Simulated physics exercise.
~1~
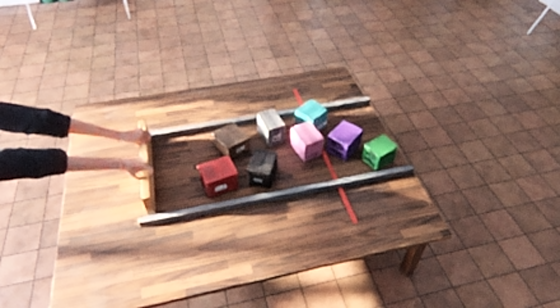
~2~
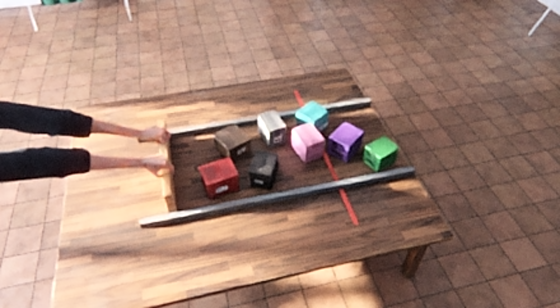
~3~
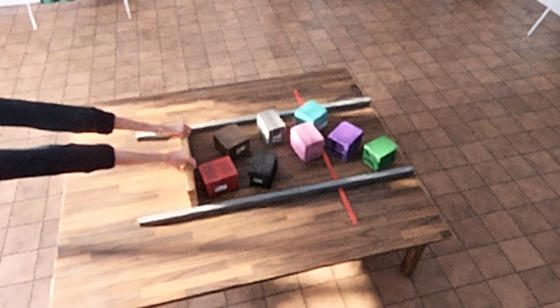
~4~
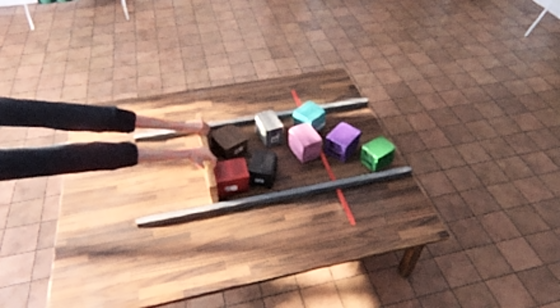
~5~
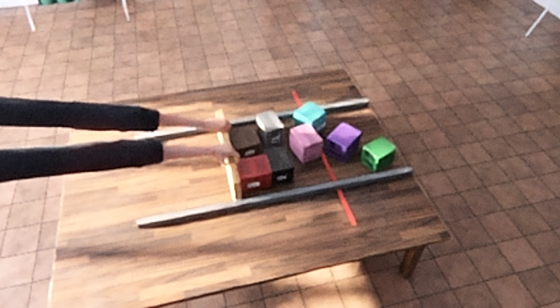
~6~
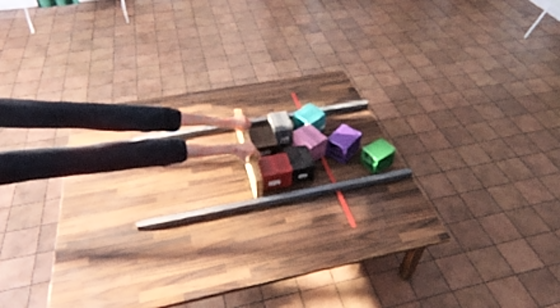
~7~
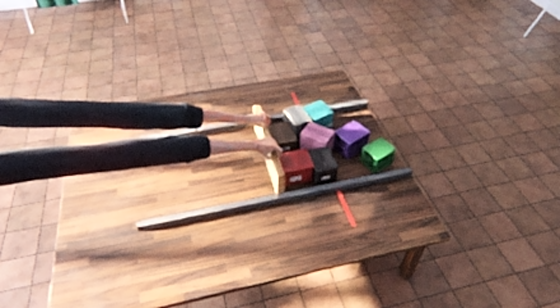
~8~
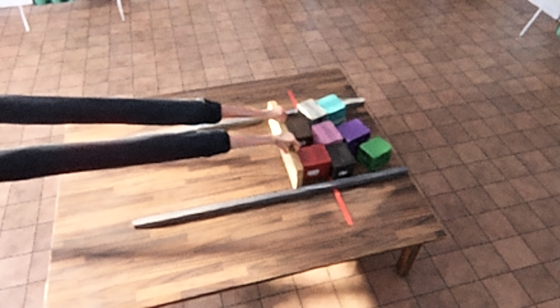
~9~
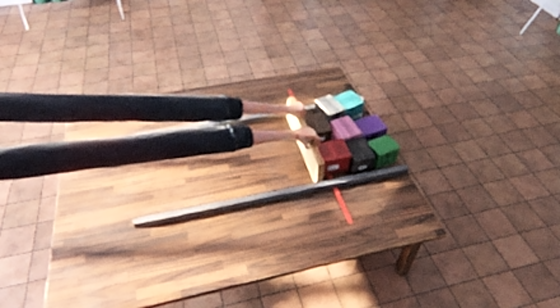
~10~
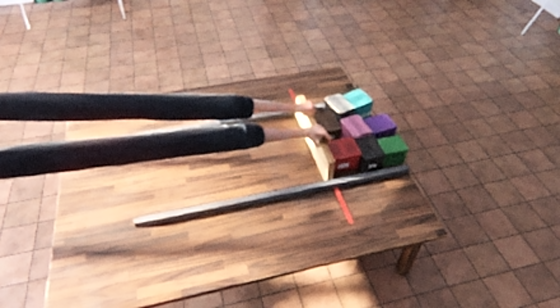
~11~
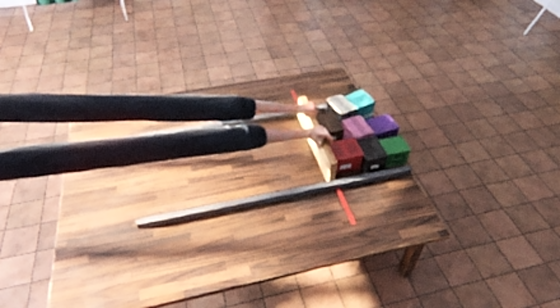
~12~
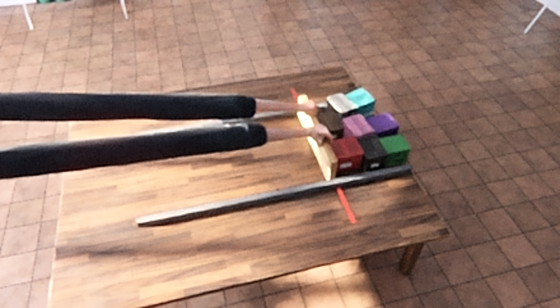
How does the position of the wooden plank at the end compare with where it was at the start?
At the start the plank is near the left ends of the rails, well away from the boxes. By the end it is much farther right, around the red tape and up against the packed boxes.
